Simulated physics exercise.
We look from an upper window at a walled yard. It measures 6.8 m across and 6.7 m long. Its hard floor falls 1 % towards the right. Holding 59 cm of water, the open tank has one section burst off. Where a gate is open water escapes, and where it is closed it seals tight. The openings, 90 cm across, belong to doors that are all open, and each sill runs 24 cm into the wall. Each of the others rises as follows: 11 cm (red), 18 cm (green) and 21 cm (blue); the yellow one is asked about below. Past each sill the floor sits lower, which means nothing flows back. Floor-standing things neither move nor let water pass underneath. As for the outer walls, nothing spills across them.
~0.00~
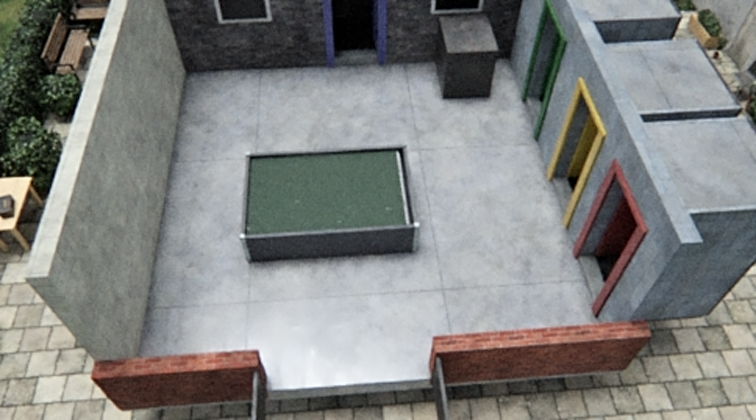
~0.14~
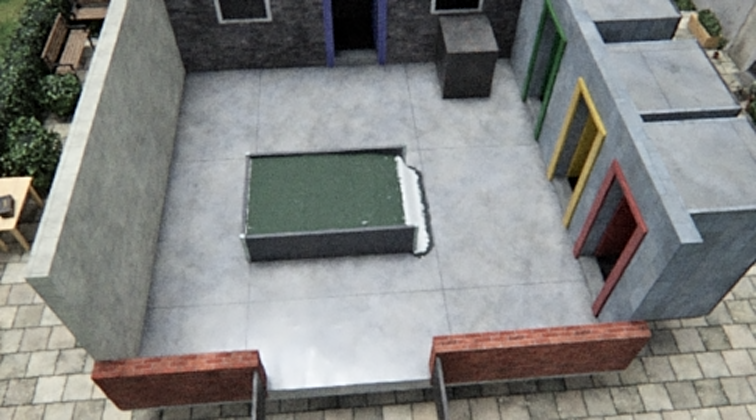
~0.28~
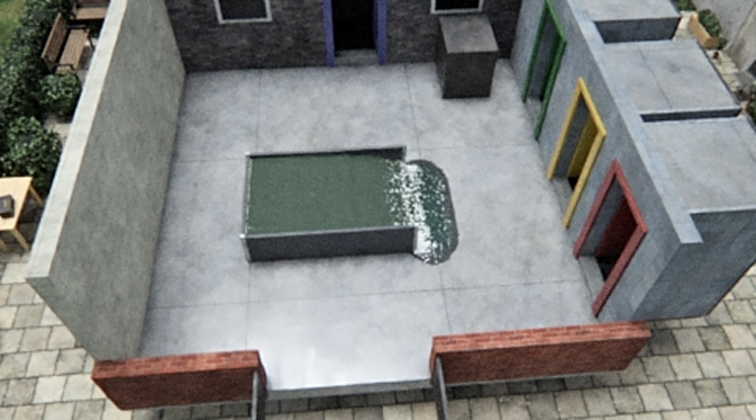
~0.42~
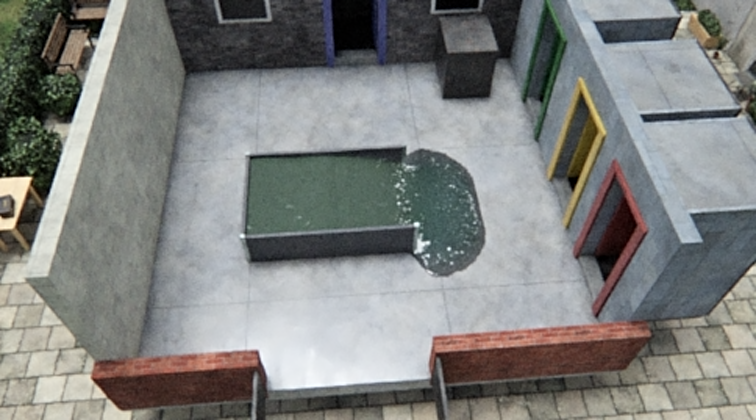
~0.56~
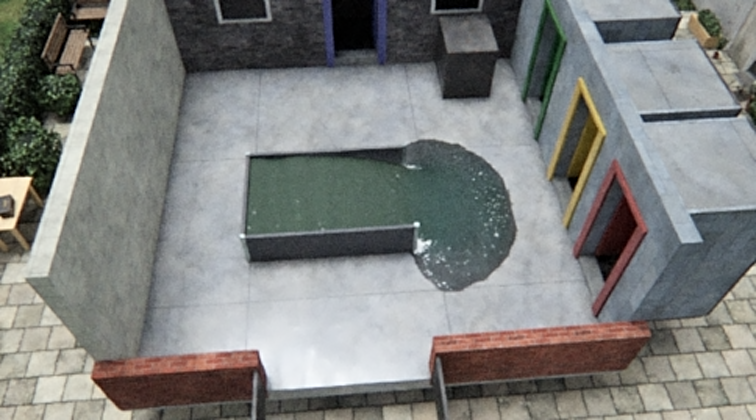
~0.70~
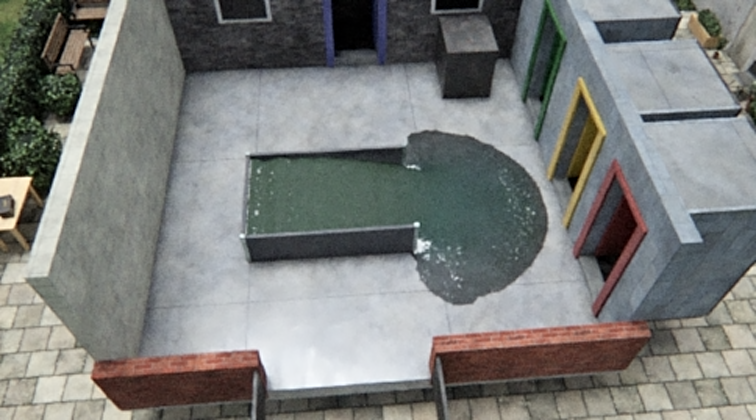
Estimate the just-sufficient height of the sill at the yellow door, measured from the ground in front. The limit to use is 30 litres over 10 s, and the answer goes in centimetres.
I would say 28 cm.
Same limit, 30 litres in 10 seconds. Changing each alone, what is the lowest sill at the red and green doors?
About 17 cm at red and 15 cm at green.
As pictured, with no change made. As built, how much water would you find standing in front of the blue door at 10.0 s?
It comes to about 4.0 centimetres deep.
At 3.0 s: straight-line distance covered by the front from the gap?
Around 4.6 m from the gap.
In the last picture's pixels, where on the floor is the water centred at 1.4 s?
I'd put it close to (377, 211).
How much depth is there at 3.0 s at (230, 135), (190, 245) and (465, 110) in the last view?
First 0, then 0, then 2 cm.
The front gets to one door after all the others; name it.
It's the blue door.
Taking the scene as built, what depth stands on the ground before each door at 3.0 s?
Depth (cm): Red 20 / yellow 28 / green 18 / blue 0.
After 1.4 s water covers 25 % of the floor, deepest (26 cm) near (418, 213); 15 cm at the yellow door, 46 litres in over its 14 cm sill.
After 3.0 s water covers 30 % of the floor, deepest (34 cm) near (488, 60); 28 cm at the yellow door, 215 litres in over its 14 cm sill.
After 10.0 s water covers 95 % of the floor, deepest (10 cm) near (600, 349); 8 cm at the yellow door, 277 litres in over its 14 cm sill.
At the yellow door as built, the water arrived by 0.8 s and peaked near 33 cm at 2.0 s.
Run again over the same 10 s with other heights there, 81 litres in over 23 cm, 9 litres over 31 cm. The limit of 30 litres is kept from about 28 cm up.
